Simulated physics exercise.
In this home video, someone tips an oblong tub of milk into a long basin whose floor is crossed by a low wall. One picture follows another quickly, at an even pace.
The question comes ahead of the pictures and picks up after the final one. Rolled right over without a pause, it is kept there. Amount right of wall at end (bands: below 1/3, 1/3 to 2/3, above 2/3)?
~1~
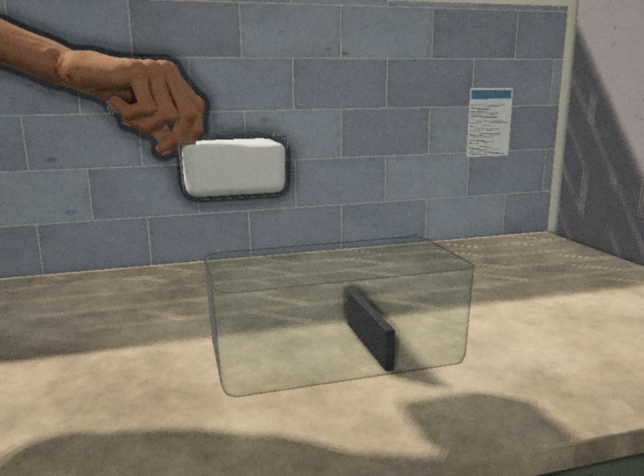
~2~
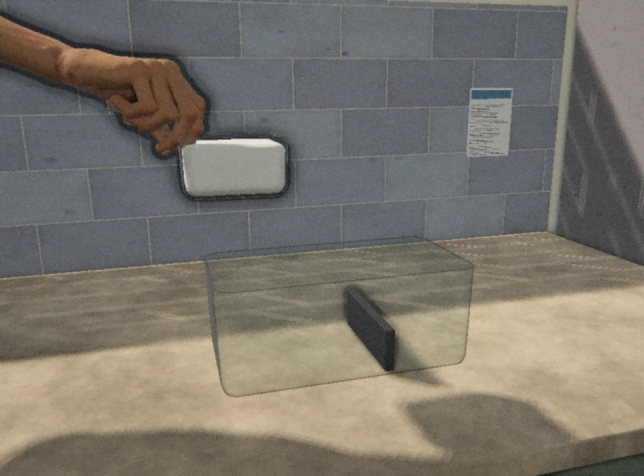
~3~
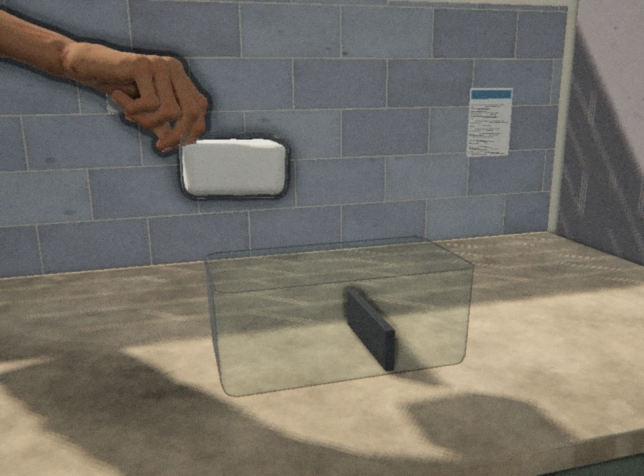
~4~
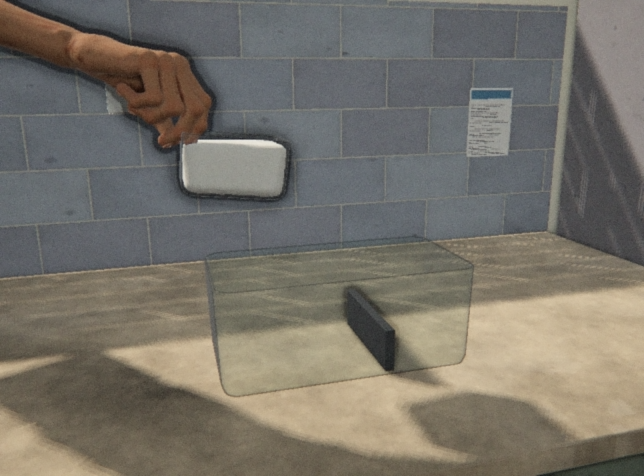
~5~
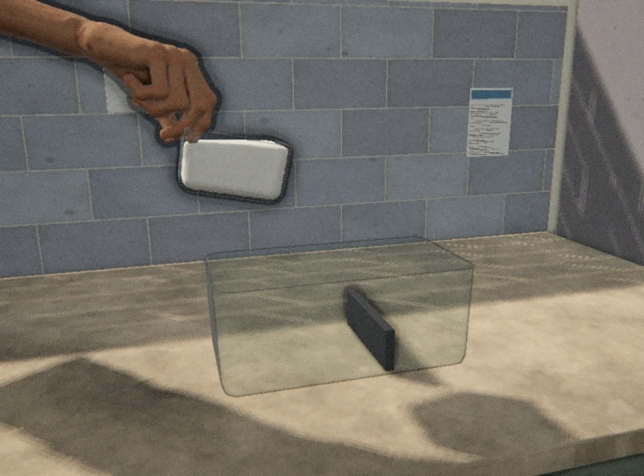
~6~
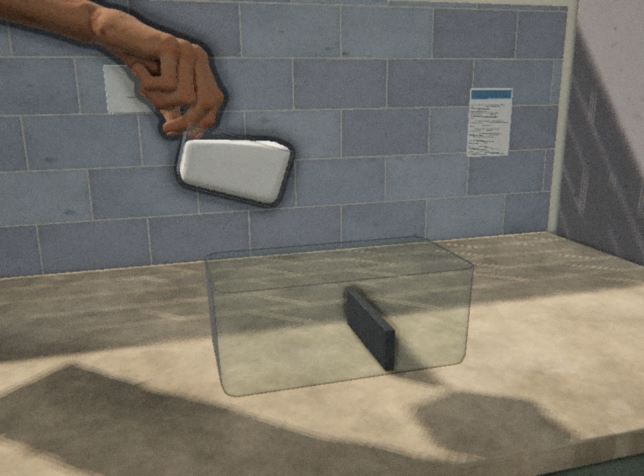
Below 1/3.
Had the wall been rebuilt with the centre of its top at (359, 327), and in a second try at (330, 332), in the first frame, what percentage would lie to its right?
The first position gives around 15 percent, the second around 65 percent.
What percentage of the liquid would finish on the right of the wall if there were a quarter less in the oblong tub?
Near 5 %.
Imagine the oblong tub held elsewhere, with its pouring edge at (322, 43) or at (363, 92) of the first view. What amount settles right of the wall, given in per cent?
70 % and 85 %.
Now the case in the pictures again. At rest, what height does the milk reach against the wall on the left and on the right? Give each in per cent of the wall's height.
Left part: 30 per cent; right part: 0.
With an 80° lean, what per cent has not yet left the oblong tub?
Looks like roughly 35 percent is still held.
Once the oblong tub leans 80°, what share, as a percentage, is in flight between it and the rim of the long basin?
Some 40 per cent, I'd say.
A moment on, the oblong tub is tipped on its side and 35 per cent is still to pour, 25 is left of the wall and 0 right of it.
Next, the oblong tub is tipped right over and 5 per cent is still to pour, 88 is left of the wall and 1 right of it.
Then the oblong tub is tipped right over and 0 per cent is still to pour, 98 is left of the wall and 2 right of it.
Later the oblong tub is tipped right over and 0 per cent is still to pour, 97 is left of the wall and 2 right of it.
In the end 97 per cent lies left of the wall, 2 right of it and 0 outside.
